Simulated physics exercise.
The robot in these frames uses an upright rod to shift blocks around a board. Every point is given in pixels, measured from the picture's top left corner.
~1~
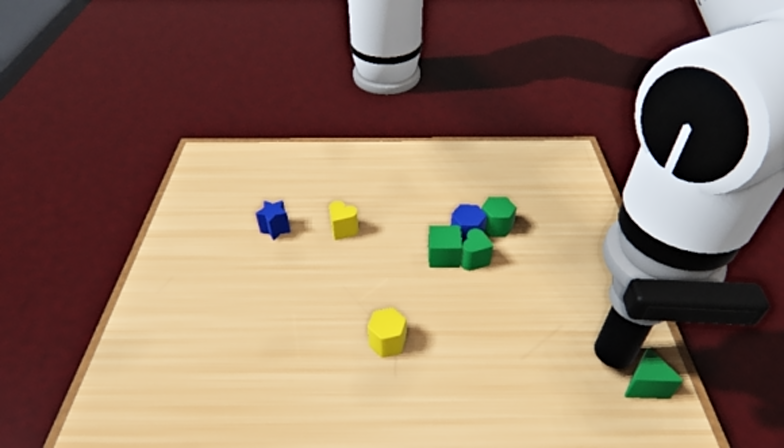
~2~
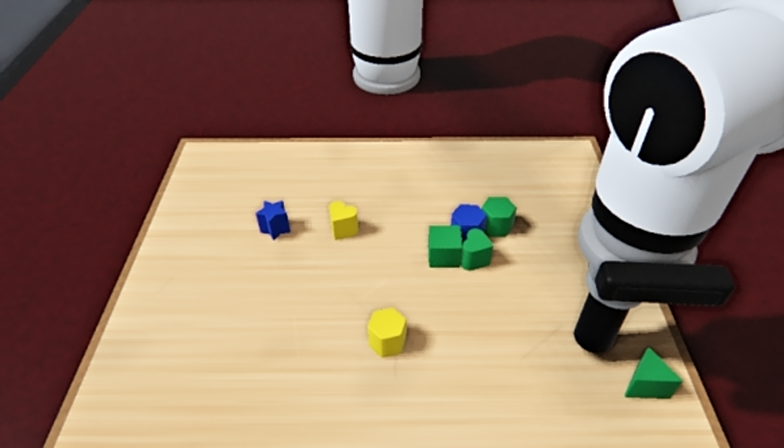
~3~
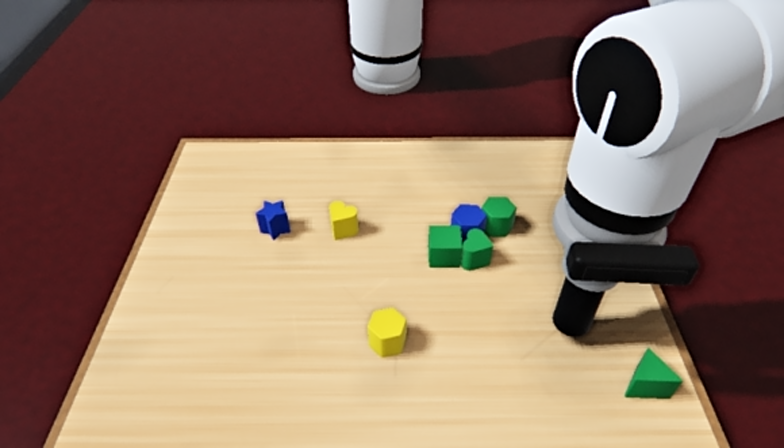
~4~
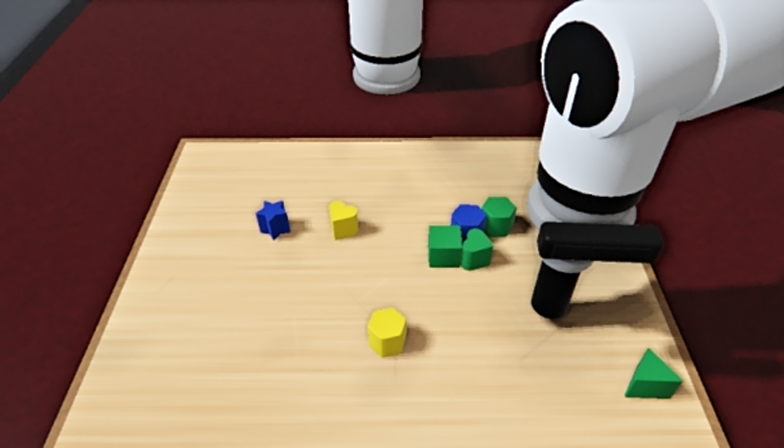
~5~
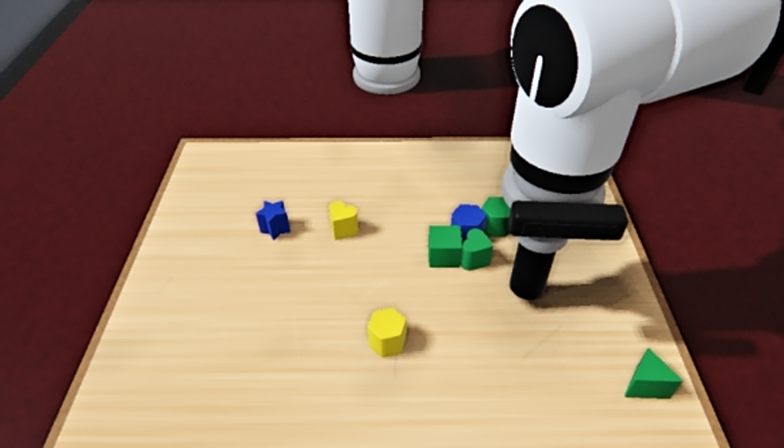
A robot arm moves its black rod up and left across the board, blocks still.
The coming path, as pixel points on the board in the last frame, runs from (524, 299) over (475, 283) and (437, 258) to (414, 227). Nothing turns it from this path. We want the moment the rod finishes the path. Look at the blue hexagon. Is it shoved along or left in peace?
Stays put.
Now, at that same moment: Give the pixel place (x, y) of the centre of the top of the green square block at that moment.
The top centre is at (390, 194).
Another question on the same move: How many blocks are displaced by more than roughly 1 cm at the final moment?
I think two will be displaced.
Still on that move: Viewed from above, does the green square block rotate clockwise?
Short answer: No.
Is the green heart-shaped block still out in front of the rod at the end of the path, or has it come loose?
Beside or behind.
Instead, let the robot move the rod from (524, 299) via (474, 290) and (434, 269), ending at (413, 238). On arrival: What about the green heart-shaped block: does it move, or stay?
It is left in place.
The first path, step by step. One third of the way, rod at (476, 270); nothing pushed yet.
Two thirds of the way, rod at (437, 245); green square block at (416, 215); green heart-shaped block at (469, 233), turned 70° clockwise.
At the end, rod at (414, 215); green square block at (390, 194), turned 40° anticlockwise; blue hexagon still; green heart-shaped block at (469, 233), turned 70° clockwise.
